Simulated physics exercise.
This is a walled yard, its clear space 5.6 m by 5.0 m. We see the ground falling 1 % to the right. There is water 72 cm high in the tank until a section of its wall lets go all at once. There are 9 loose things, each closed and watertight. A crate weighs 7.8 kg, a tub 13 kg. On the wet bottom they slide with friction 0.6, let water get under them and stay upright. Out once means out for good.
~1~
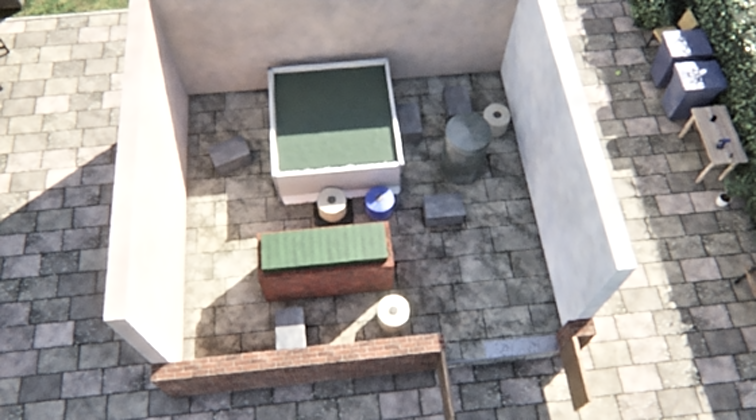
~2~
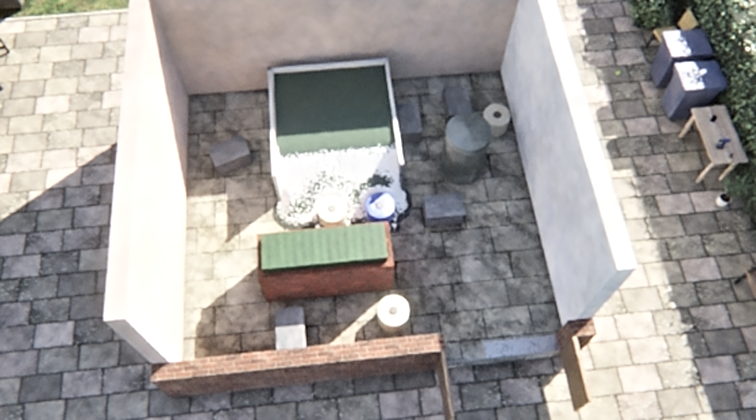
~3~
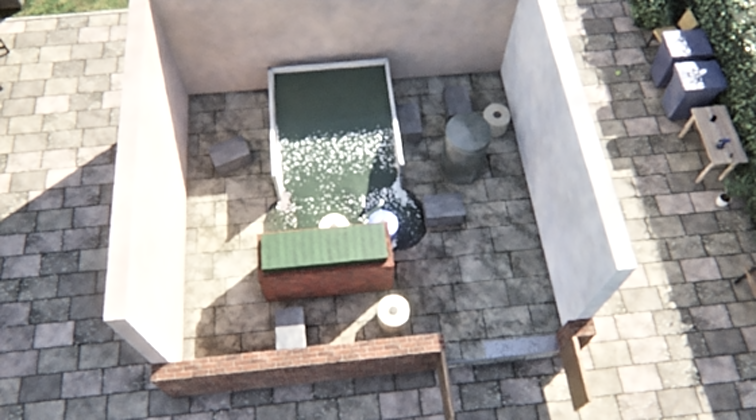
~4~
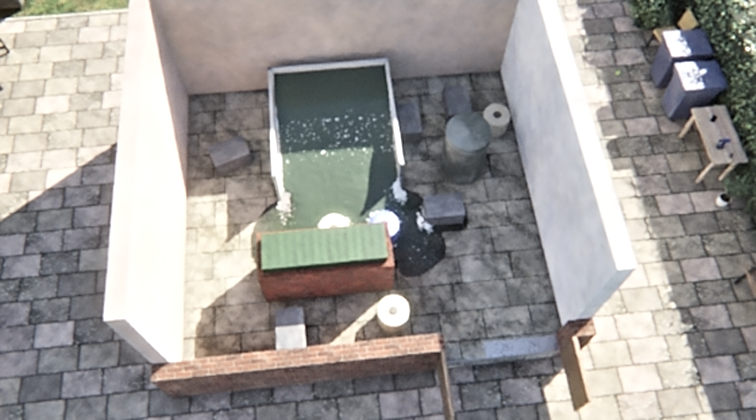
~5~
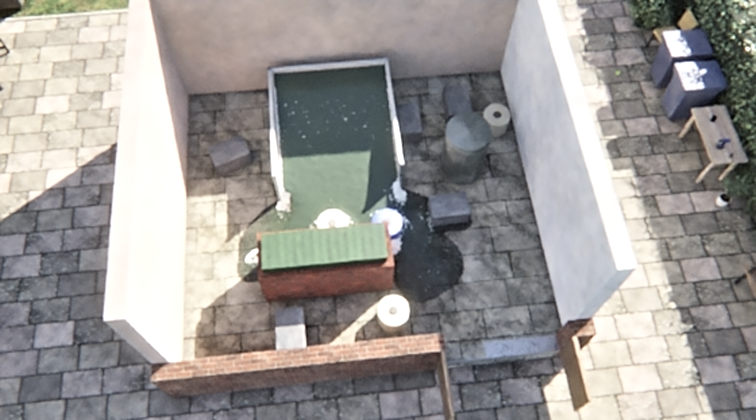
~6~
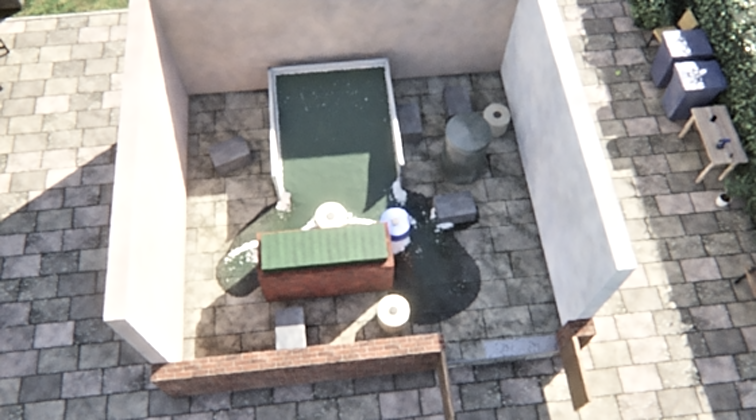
In a walled, paved yard, the front of a raised tank of green water gave way, and foamy water poured onto a brick planter, nudging a blue tub slightly and spreading around both sides.
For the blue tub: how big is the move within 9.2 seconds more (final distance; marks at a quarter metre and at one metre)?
Prediction - the blue tub is displaced a great deal.
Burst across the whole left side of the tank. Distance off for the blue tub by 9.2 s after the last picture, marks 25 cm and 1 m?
Well, the blue tub is flushed away.
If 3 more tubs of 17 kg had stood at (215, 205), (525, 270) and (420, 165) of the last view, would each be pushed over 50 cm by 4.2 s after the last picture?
Going one by one: Too far, too far, not far enough.
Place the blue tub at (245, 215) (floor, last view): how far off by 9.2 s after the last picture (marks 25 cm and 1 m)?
Short answer: It goes only partway.
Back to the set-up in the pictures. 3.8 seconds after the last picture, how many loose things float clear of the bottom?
At that point I count 3.
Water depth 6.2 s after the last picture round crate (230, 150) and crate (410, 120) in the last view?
Roughly 7 and 6 cm.
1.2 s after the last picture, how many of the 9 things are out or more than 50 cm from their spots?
Count then: 3.
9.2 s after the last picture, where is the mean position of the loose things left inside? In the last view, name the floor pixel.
Roughly at (392, 150).
Then, 1.2 s after the last picture the blue tub is near (544, 279), 2.8 m from its start, afloat; 0 of 9 are out; 2 afloat.
Then, 3.8 s after the last picture the blue tub has gone out; 1 of 9 are out; 3 afloat.
Then, 6.2 s after the last picture the blue tub has gone out; 2 of 9 are out; 5 afloat.
Then, 9.2 s after the last picture the blue tub has gone out; 2 of 9 are out; 6 afloat.
